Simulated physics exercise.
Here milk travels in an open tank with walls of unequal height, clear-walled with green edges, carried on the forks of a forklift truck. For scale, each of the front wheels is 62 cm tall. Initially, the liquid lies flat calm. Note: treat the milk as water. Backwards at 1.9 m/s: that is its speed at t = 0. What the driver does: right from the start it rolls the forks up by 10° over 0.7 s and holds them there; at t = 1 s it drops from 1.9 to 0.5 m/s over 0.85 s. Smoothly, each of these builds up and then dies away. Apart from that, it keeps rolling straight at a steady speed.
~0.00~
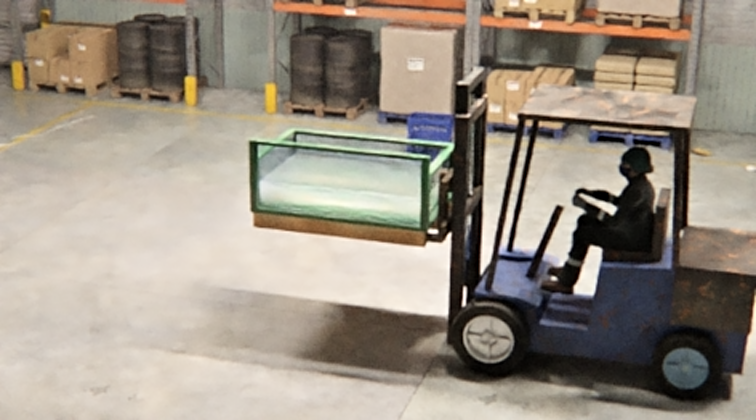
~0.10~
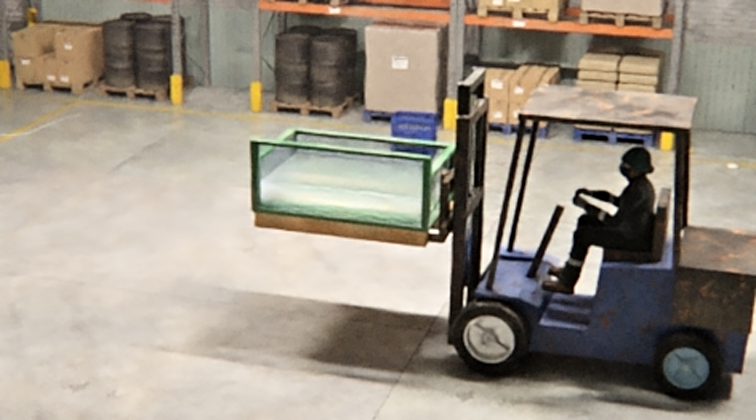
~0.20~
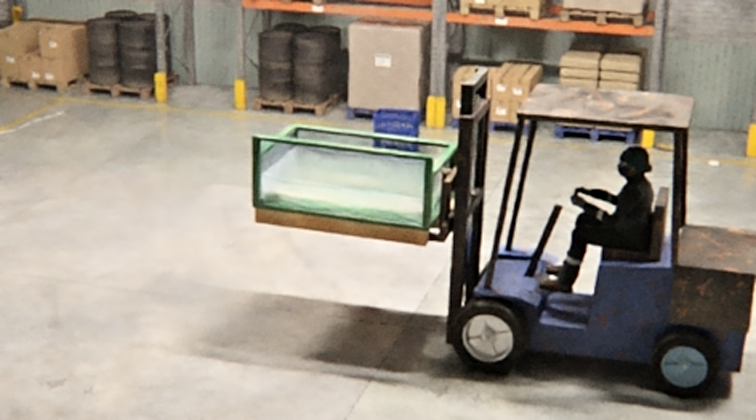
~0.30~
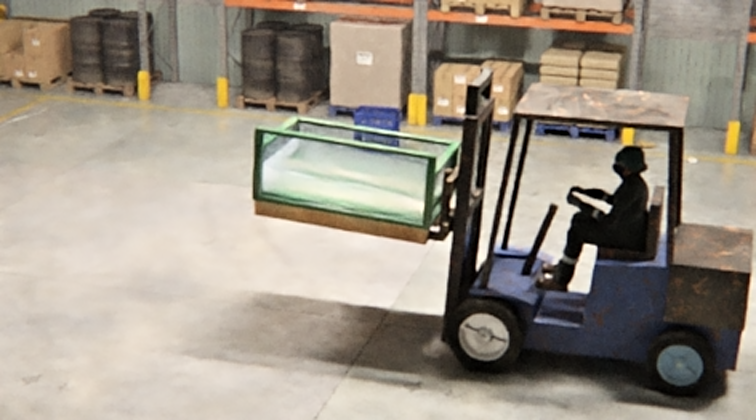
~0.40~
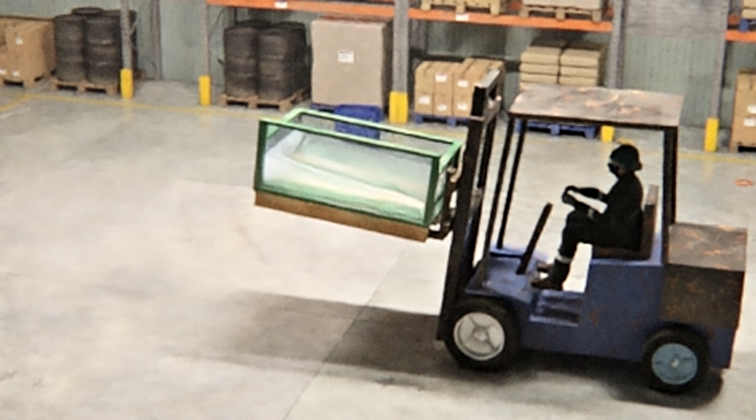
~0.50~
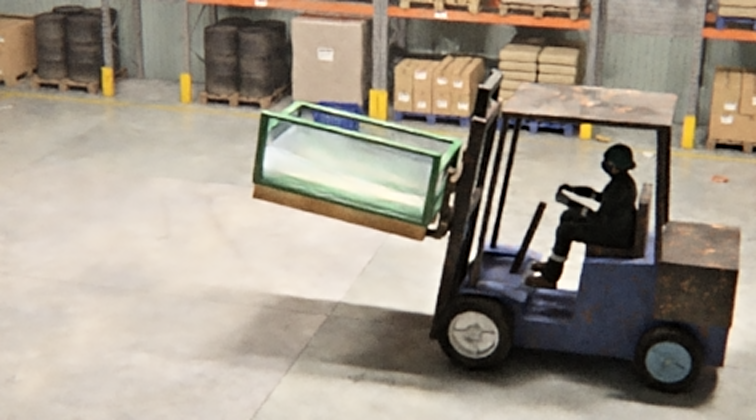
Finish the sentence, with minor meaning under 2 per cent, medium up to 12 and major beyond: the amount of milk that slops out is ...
... major.
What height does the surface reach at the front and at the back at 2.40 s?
Height at the front is 24 cm; height at the back is 24 cm.
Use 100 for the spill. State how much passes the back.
Spill fraction there: Roughly 100 per cent.
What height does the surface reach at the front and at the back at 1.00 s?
At the front 10 cm, at the back 46 cm.
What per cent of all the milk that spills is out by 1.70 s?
I'd say somewhere near 40 per cent.
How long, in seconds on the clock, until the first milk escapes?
1.5 s.
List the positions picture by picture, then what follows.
In the first frame, the milk reaches (273, 179) at the front end; it reaches (414, 194) at the back end; no slope yet; the front is on the left, levels are read along the near wall; a wheel hub at (487, 341).
In the second frame, the milk reaches (274, 178) at the front end; it reaches (415, 194) at the back end; no slope yet.
In the third frame, the milk reaches (275, 172) at the front end; it reaches (416, 195) at the back end; hardly any slope.
In the fourth frame, the milk reaches (277, 162) at the front end; it reaches (418, 196) at the back end; it is heaped 4° towards the front; the tub is 4° nose up.
In the fifth frame, the milk reaches (280, 152) at the front end; it reaches (419, 195) at the back end; it is heaped 5° towards the front; the tub is 6° nose up.
In the sixth frame, the milk reaches (280, 147) at the front end; it reaches (419, 191) at the back end; it is heaped 4° towards the front; a wheel hub at (472, 337); the tub is 9° nose up.
Then, 1.00 s in, it stands 47 cm high behind and 10 cm in front; all of it is still inside.
Then, 1.70 s in, it stands 53 cm high behind and 0 cm in front; 6 per cent has gone over the back.
Then, 2.40 s in, it stands 24 cm high behind and 23 cm in front; 12 per cent has gone over the back.
Then, 4.84 s in, 16 per cent has gone over the back, 41 of 255 litres.
